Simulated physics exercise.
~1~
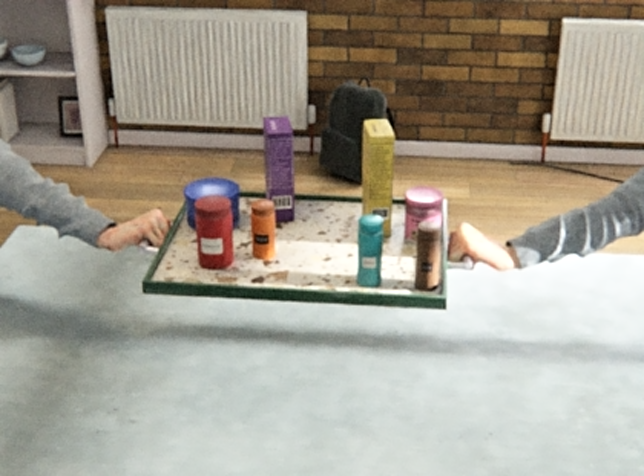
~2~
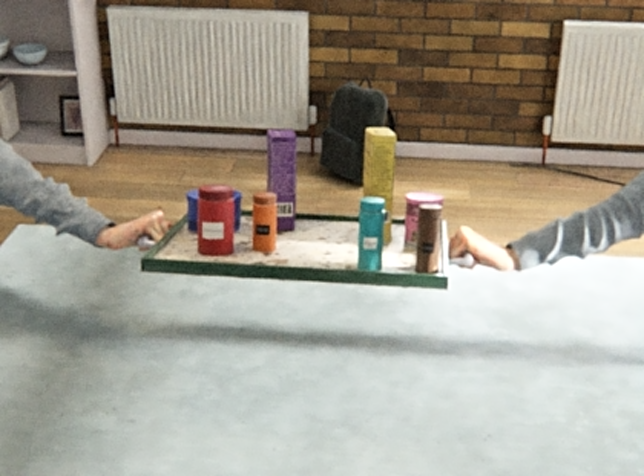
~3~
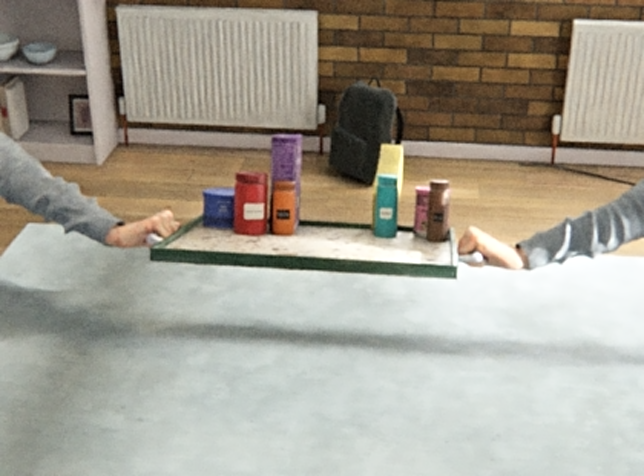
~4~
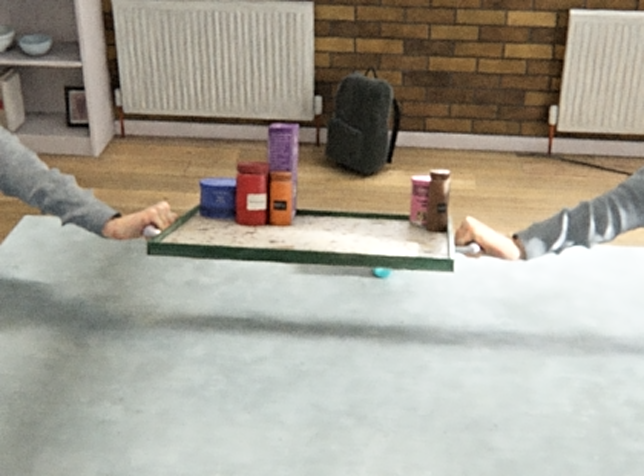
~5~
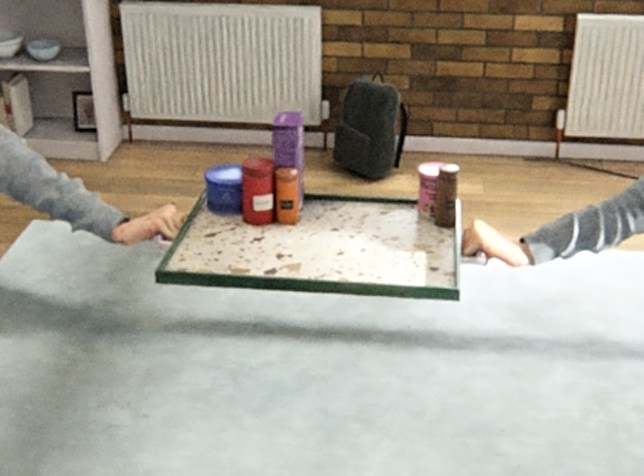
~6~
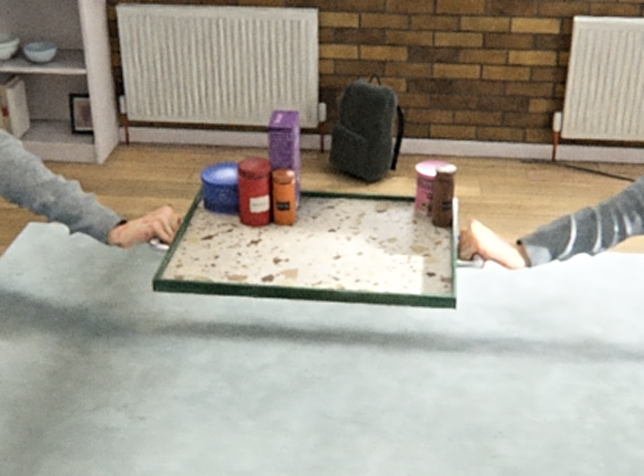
Two hands tilting a tray of containers far side down, yellow packet and turquoise shaker falling off, then levelling it with six remaining.
